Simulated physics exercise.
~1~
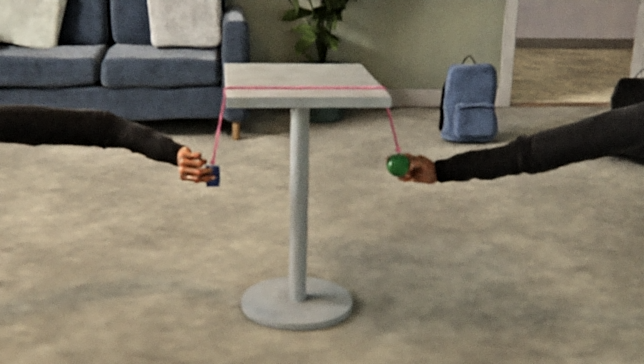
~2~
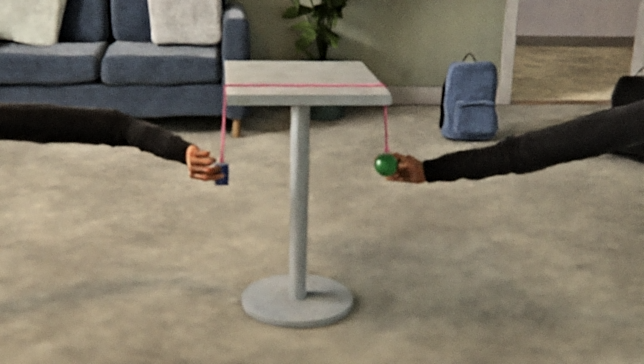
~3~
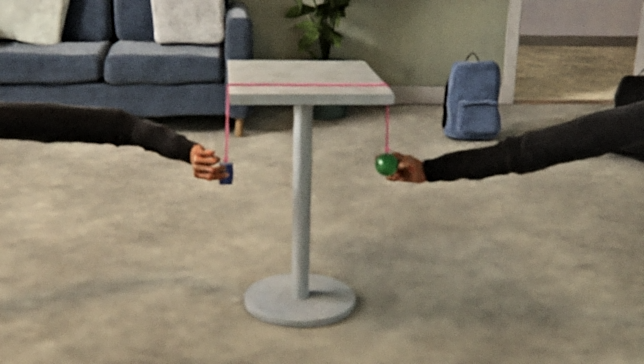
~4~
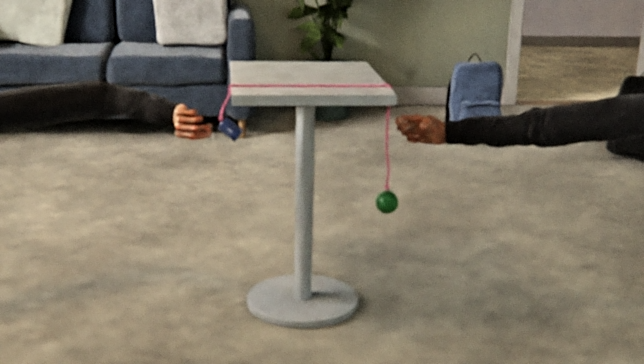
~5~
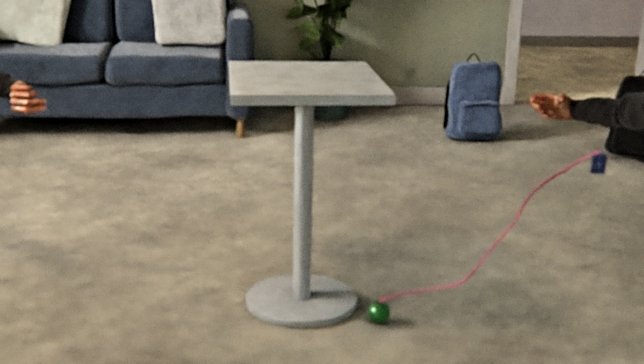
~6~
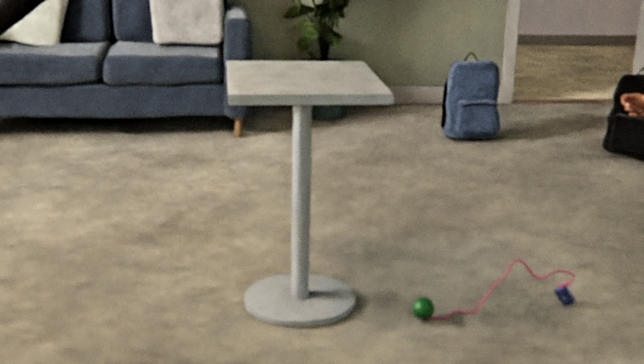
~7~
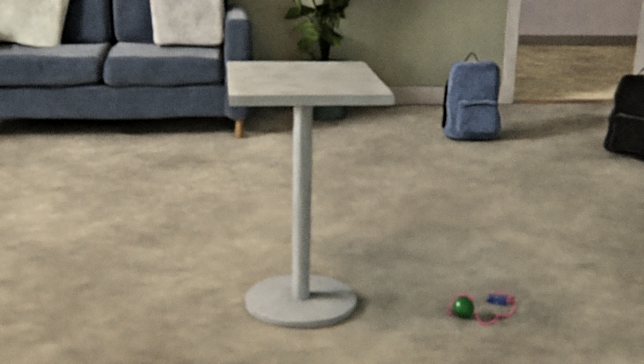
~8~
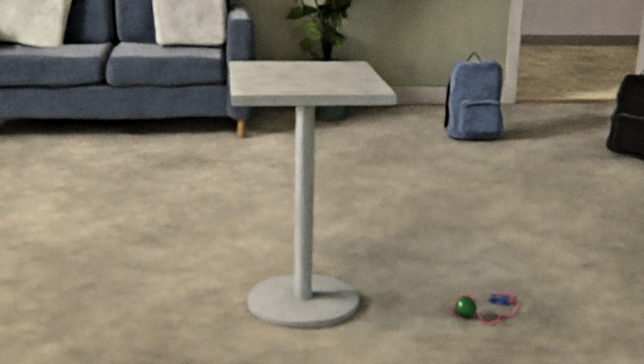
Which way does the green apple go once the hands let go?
The green apple moves down, dropping beside the stand to the floor.
